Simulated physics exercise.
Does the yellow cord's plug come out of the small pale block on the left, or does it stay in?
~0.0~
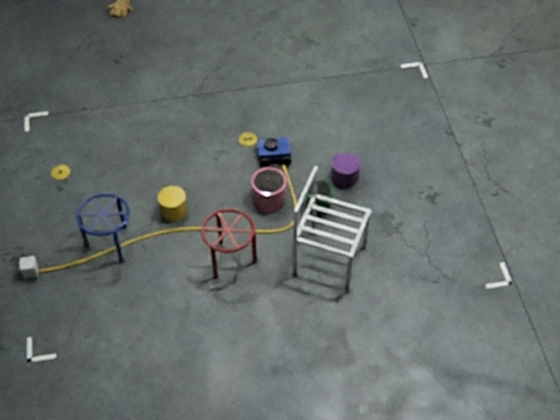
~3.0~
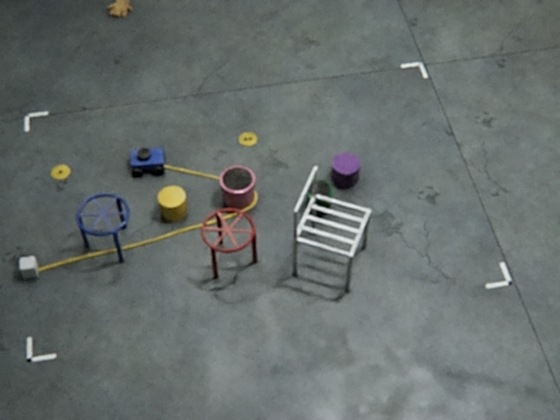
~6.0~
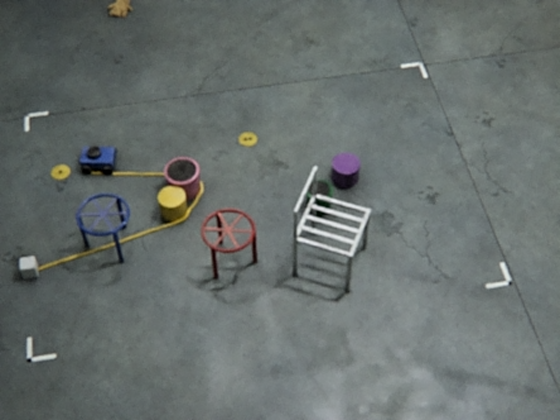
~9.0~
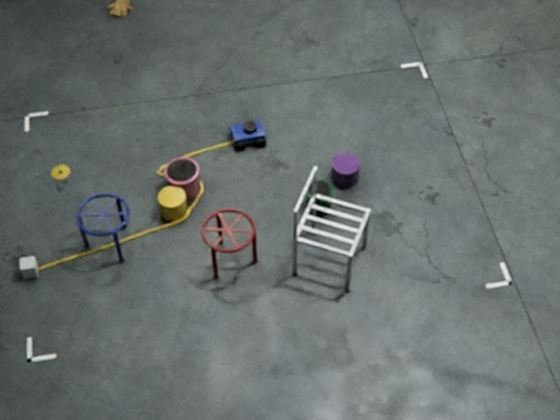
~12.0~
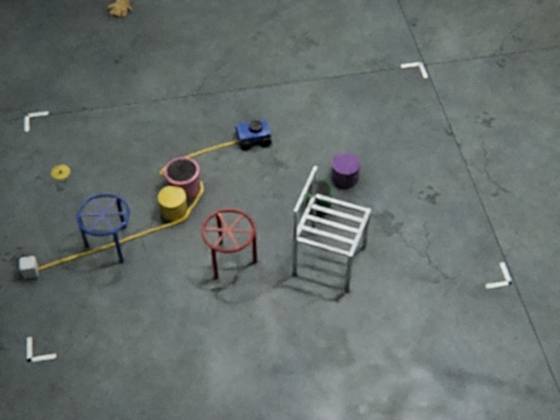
The plug stays in, with the yellow cord still joined to the small pale block at the end.
